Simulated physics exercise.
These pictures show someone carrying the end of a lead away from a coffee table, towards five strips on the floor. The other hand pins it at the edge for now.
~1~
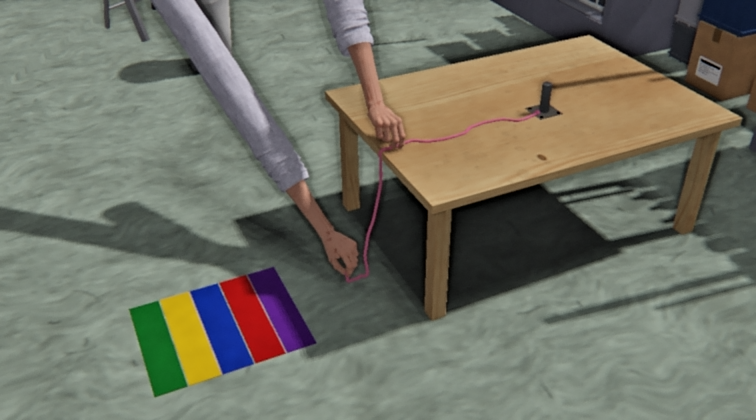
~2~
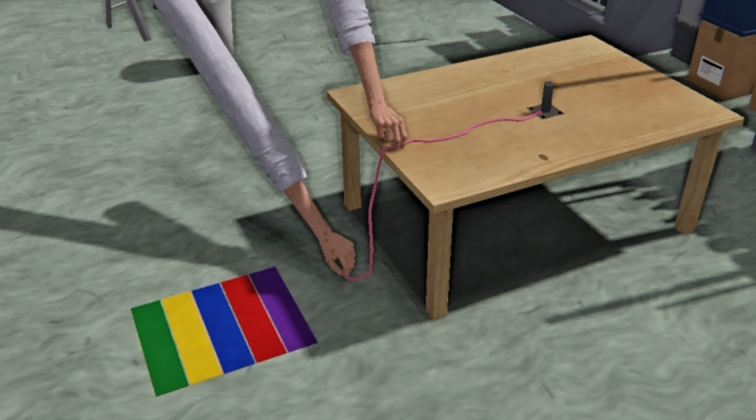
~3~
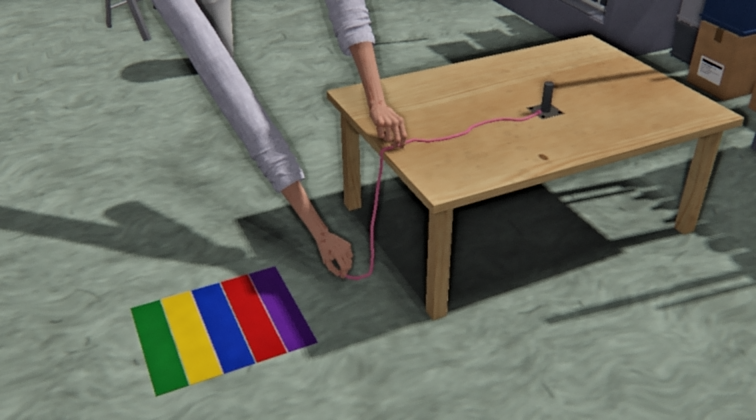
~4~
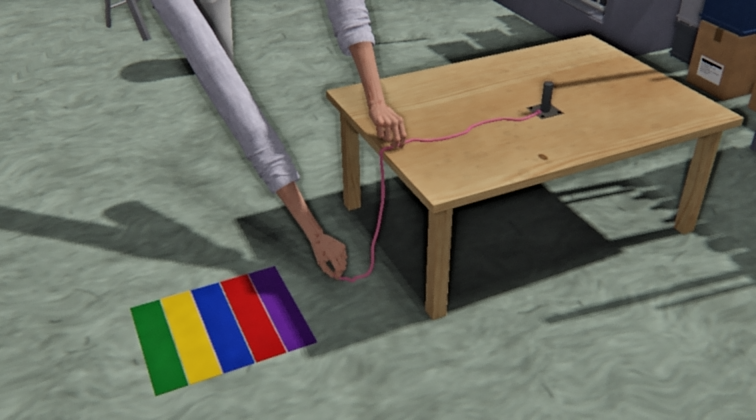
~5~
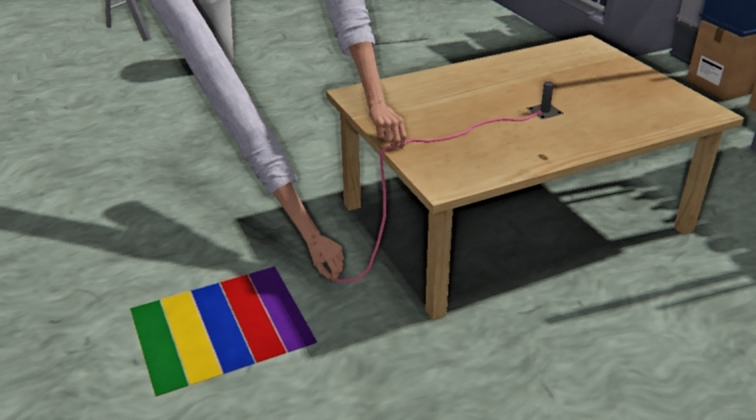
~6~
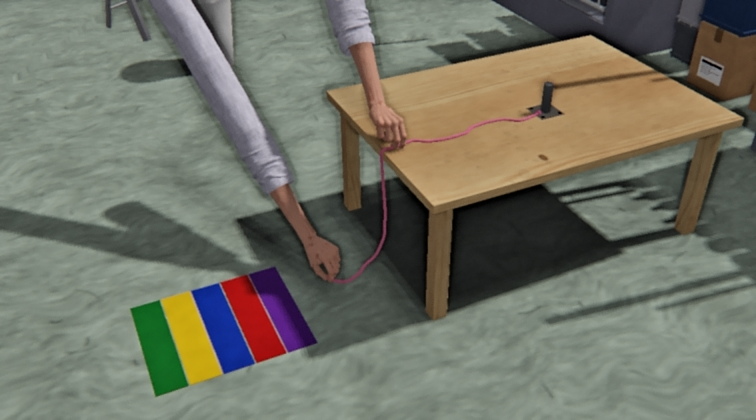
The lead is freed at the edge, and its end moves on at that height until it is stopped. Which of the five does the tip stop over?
The end stops over the red strip.
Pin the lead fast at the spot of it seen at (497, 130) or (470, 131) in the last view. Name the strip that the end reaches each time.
In that order: Red; red.
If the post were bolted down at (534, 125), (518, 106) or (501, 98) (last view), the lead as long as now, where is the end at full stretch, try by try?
About (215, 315), (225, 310) and (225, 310).
Soon after, end near (299, 287); short of the strips.
Then, end near (266, 298); over purple.
At full stretch, end near (247, 303); over red. It gets as far as the red strip.
